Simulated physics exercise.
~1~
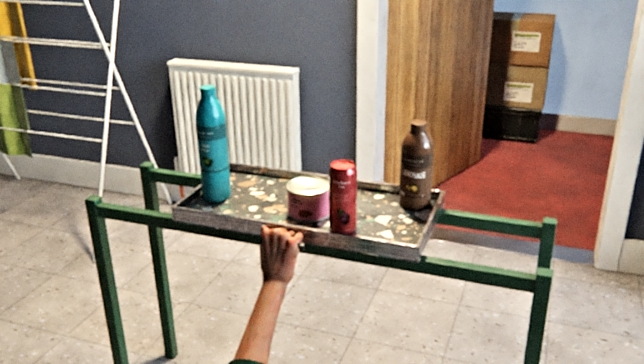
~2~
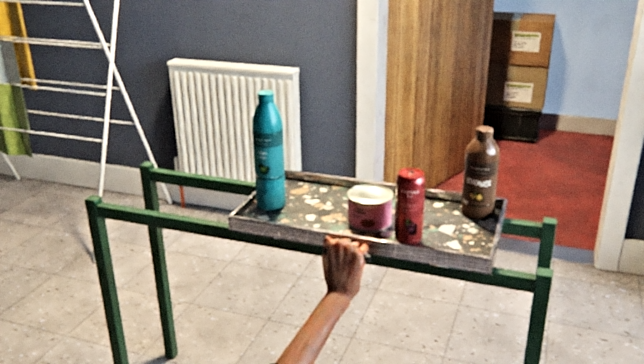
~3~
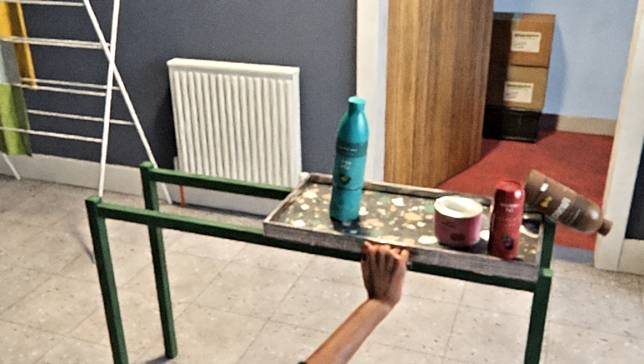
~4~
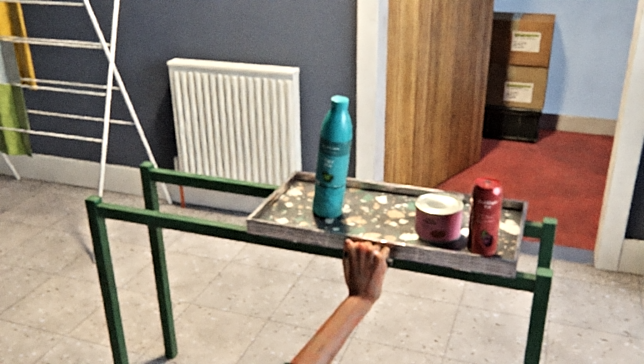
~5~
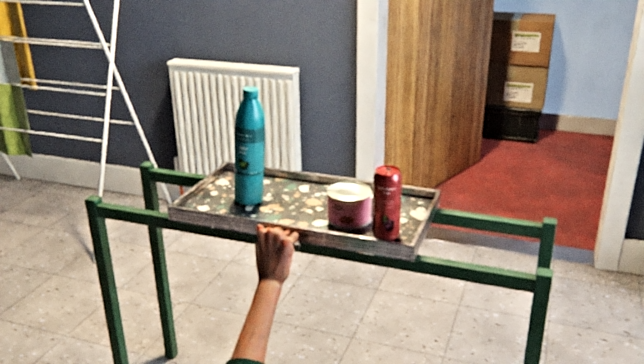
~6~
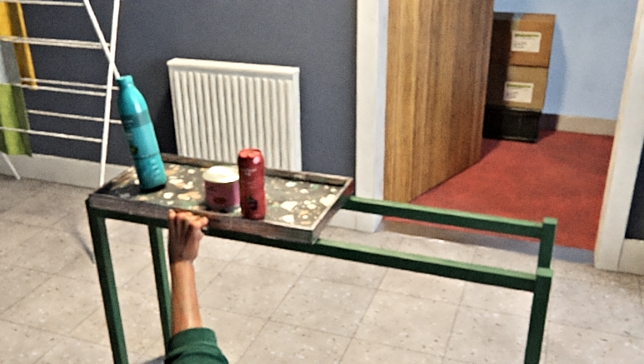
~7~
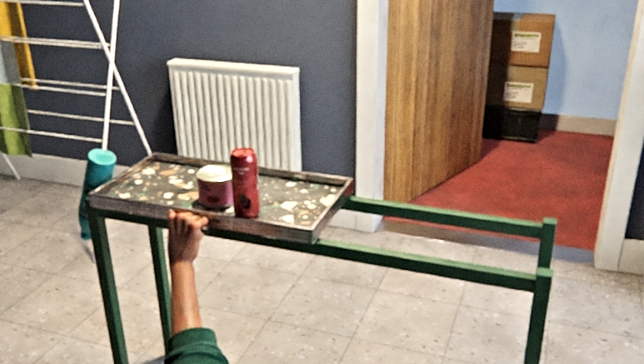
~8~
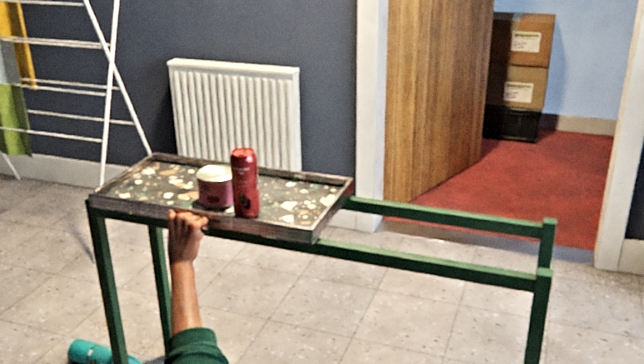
The clip opens on a shallow speckled tray resting on a green frame, holding a turquoise bottle, a pink tub, a red can and a brown bottle, with a hand gripping its front edge. The hand slides the tray right, and at the far end the brown bottle topples over the edge and drops out of view. The hand then draws the tray back left, all the way across. There the turquoise bottle leans, tumbles off headfirst and ends lying on the floor. The pink tub and red can remain upright on the tray.
